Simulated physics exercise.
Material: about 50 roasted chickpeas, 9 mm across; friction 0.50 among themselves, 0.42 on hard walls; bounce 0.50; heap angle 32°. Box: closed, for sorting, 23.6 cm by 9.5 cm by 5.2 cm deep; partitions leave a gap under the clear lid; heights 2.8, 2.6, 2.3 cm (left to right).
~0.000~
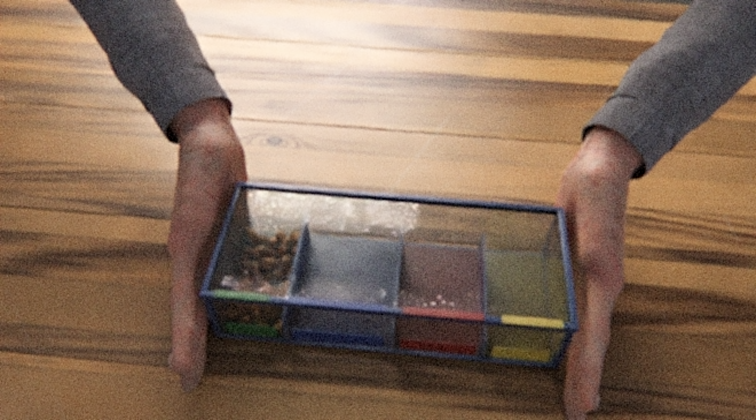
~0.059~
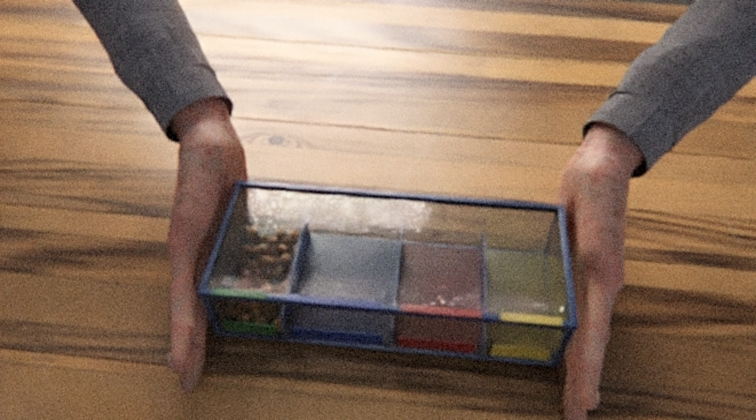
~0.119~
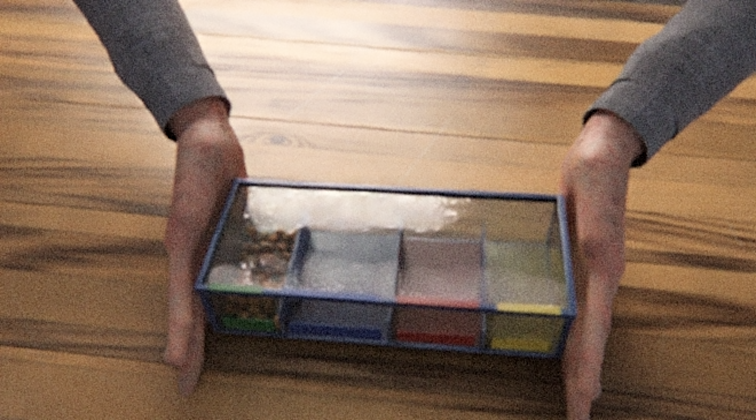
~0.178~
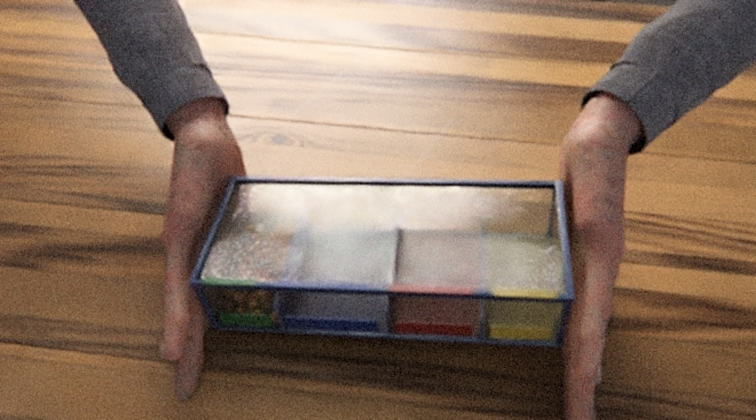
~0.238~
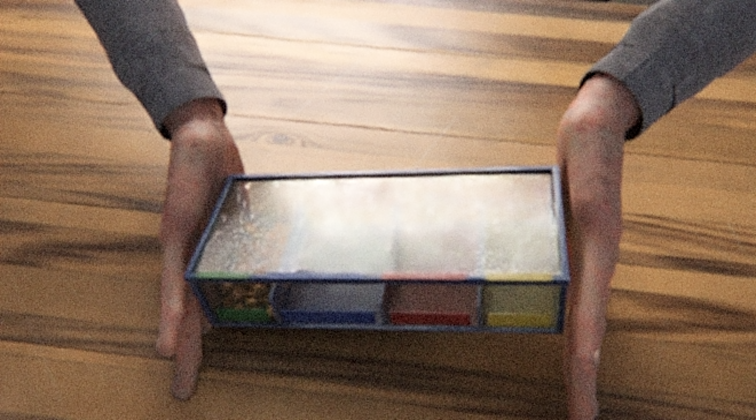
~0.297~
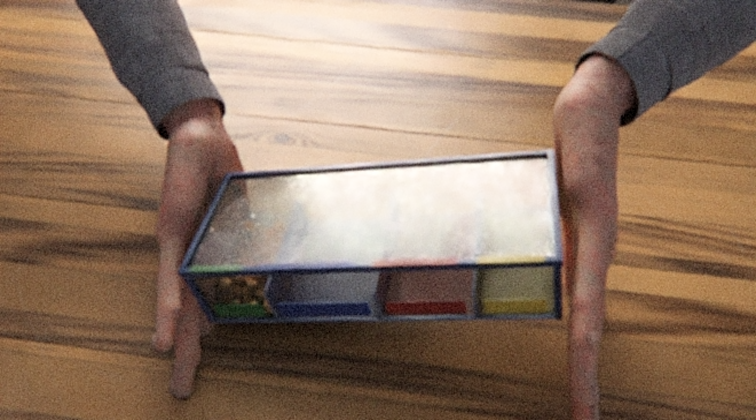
Two hands held a clear-lidded box with green, blue, red and yellow sections, small brown pieces in the green one, then tilted it slightly, raising the right end as glare spread across the lid.
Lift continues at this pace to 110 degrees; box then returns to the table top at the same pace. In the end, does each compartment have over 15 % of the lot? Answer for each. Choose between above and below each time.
Red: Below, blue: Below, green: Above, yellow: Below.
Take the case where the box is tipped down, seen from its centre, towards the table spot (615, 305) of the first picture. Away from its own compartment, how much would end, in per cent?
I'd estimate about 100 %.
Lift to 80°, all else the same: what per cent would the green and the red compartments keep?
In that case green 100, red 0.
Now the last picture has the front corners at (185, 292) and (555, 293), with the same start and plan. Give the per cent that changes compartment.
It would be near 0 per cent.
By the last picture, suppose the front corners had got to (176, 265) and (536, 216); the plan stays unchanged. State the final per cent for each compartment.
Each compartment ends like this: Red 0 per cent, blue 0 per cent, green 100 per cent, yellow 0 per cent.
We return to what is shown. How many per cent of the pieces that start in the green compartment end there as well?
Something like 100 in a hundred.
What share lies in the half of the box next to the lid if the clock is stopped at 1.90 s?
Share: Approx. 50 %.
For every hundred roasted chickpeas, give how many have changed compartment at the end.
About 0 per cent.
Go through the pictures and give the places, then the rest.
In the first frame, box tilt 0 degrees, front corners at (207, 293) and (571, 325); green 100 %.
In the second frame, box tilt 1 degrees, front corners at (206, 291) and (570, 323).
In the third frame, box tilt 4 degrees, front corners at (202, 286) and (569, 312), lowest corner left back.
In the fourth frame, box tilt 7 degrees, front corners at (197, 281) and (567, 296), lowest corner left back.
In the fifth frame, box tilt 11 degrees, front corners at (192, 276) and (562, 278), lowest corner left back.
In the sixth frame, box tilt 14 degrees, front corners at (186, 271) and (555, 259), lowest corner left back; green 100 %. The box's pace is about 60 degrees a second.
Then, at 1.90 s, tilt 110 degrees; green 100 %.
After 2.97 s, tilt 51 degrees; green 100 %.
Then, at 4.02 s, tilt 0 degrees; green 100 %.
In the end, at 4.5 s, red 0 %, blue 0 %, green 100 %, yellow 0 %.
